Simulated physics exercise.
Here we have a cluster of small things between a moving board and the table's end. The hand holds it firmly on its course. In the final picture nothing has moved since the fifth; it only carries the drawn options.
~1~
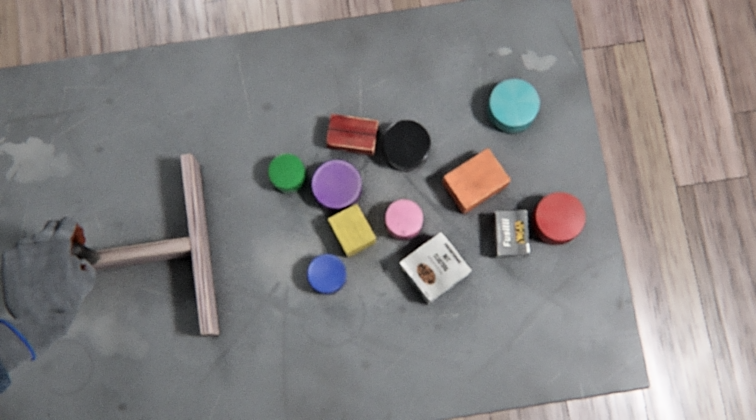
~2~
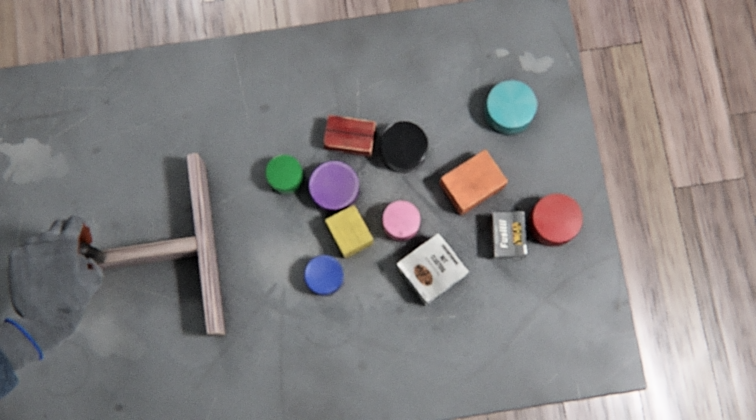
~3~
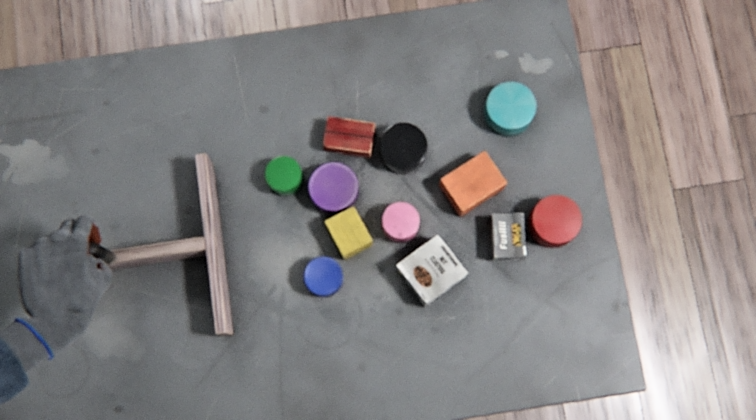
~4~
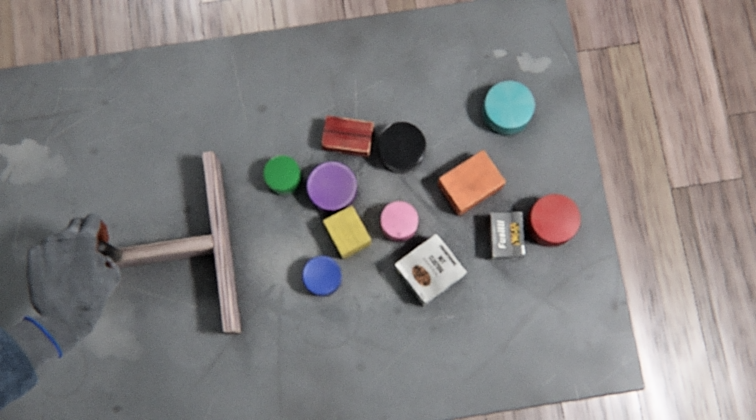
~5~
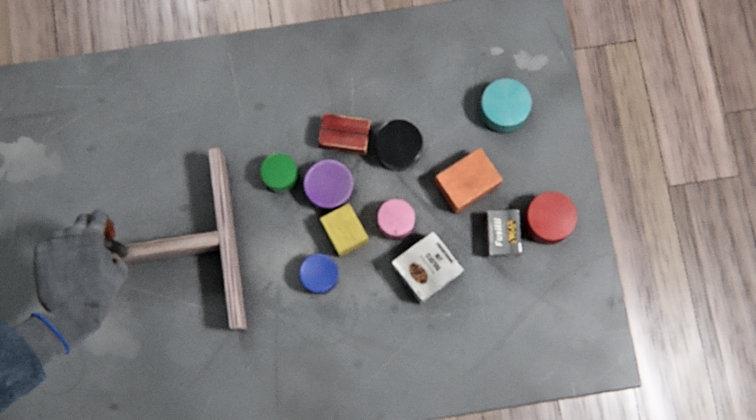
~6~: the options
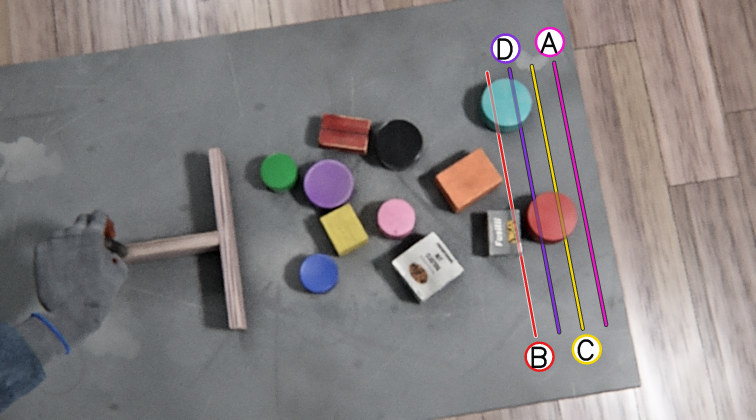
A gloved hand at the left grips a T-shaped wooden board on a grey tabletop, seen from above with plank flooring beyond it. To the right sits a loose cluster of small things: green, purple and blue rounds at its left, red, yellow, black, pink, white and orange pieces between, and turquoise, red and grey ones farther right. The hand slides the board slowly rightward, narrowing the gap, while the objects stay put and the view shifts very slightly.
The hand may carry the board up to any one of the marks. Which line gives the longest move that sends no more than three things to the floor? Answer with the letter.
No farther than D.
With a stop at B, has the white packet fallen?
No.
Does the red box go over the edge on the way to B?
No.
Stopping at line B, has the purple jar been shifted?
By then, yes.
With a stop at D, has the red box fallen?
No.
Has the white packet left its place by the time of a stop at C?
By then, yes.
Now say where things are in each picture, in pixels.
In the first frame, blue jar (327, 275); turquoise tin (513, 106); orange block (476, 182).
In the second frame, board (202, 242); grey box (508, 236).
In the third frame, board (210, 242); yellow block (349, 233).
In the fourth frame, board (218, 240); red box (348, 137).
In the fifth frame, board (224, 236); purple jar (329, 186); pink tin (396, 219); black pot (399, 145).
On the marked copy, A at (579, 190); B at (511, 201); C at (557, 194); D at (534, 197).
Taking D. A third of the way, board (337, 219); red box (356, 121); blue jar (371, 275).
Two thirds of the way, board (449, 203); red tin (570, 206); orange block (538, 155).
When it is over, board (535, 190); orange block over the edge; red tin over the edge; two fallen.
As for the rest, A drops seven; B is within the limit but short; C drops five.
